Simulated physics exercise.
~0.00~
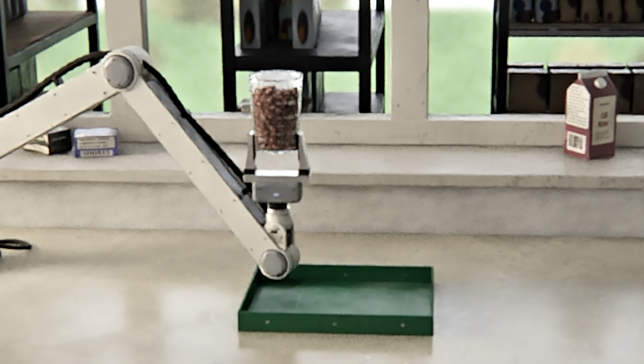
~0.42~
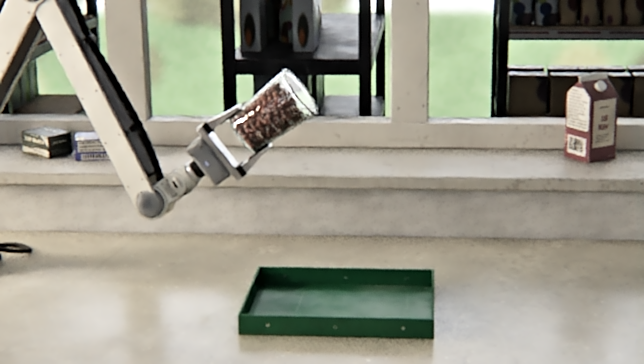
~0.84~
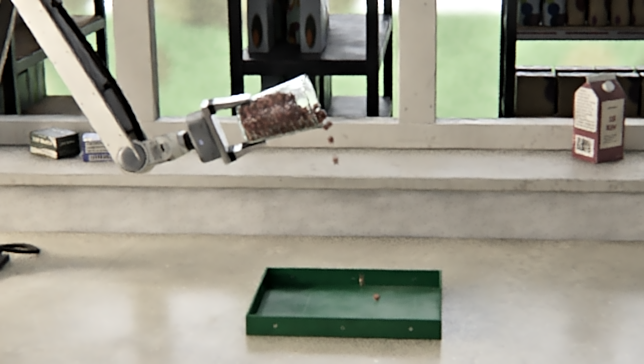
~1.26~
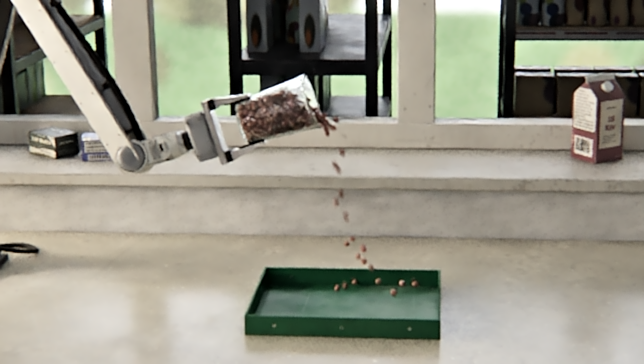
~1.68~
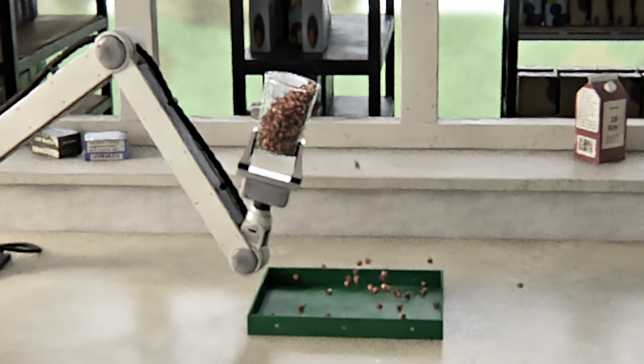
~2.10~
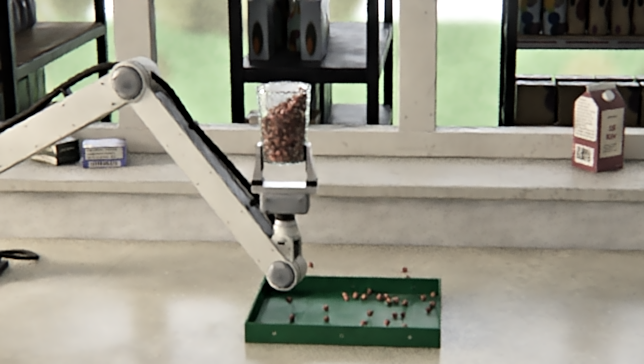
Robot arm tipping a clear cup of reddish-brown beads over a green tray, spilling some, then righting it still mostly full.
